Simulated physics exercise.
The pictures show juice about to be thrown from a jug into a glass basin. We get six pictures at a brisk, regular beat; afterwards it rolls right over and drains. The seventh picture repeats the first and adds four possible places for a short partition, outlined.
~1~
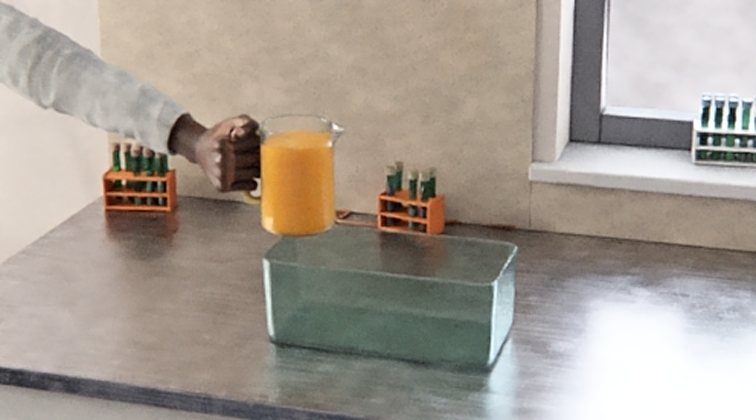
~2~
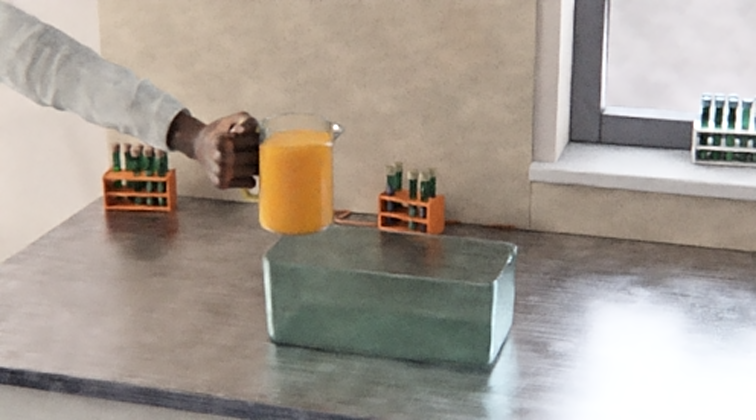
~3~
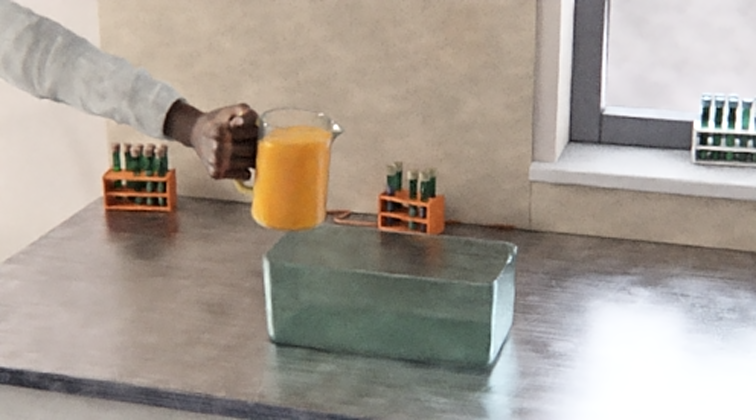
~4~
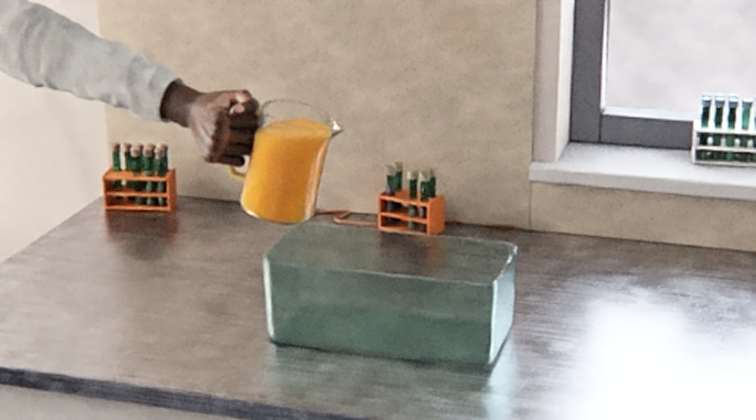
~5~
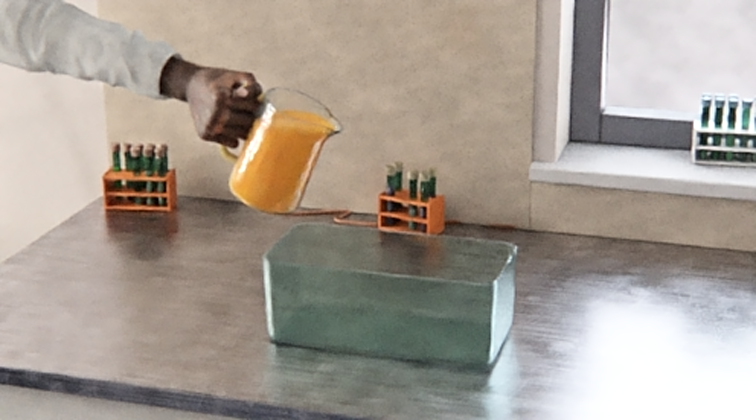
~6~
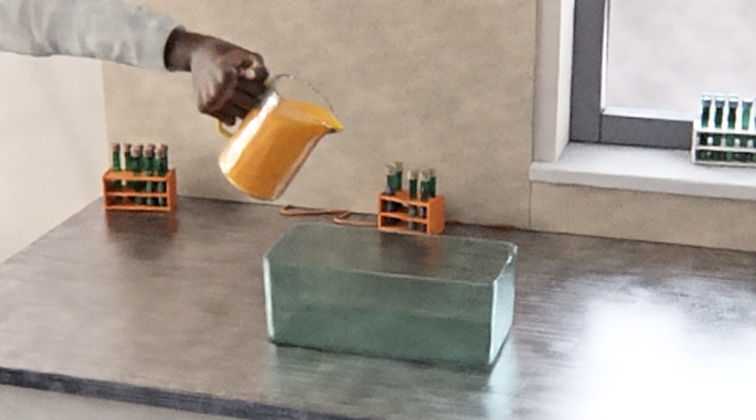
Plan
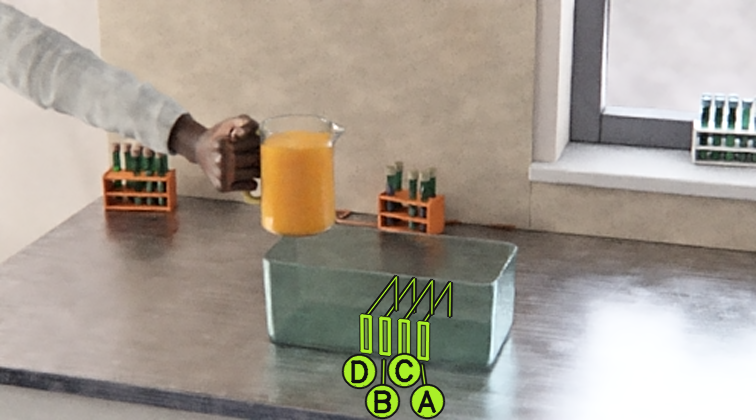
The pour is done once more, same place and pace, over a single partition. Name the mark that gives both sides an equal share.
A.
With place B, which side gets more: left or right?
The right side.
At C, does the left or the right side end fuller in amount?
The right one.
In lime, A at (422, 364); B at (383, 360); C at (402, 362); D at (365, 357).
Choosing A, about 50 % ends left of the wall and 40 % right of it; 11 % is lost outside.
Choosing B, about 12 % ends left of the wall and 84 % right of it; 4 % is lost outside.
Choosing C, about 20 % ends left of the wall and 76 % right of it; 4 % is lost outside.
Choosing D, about 11 % ends left of the wall and 82 % right of it; 6 % is lost outside.
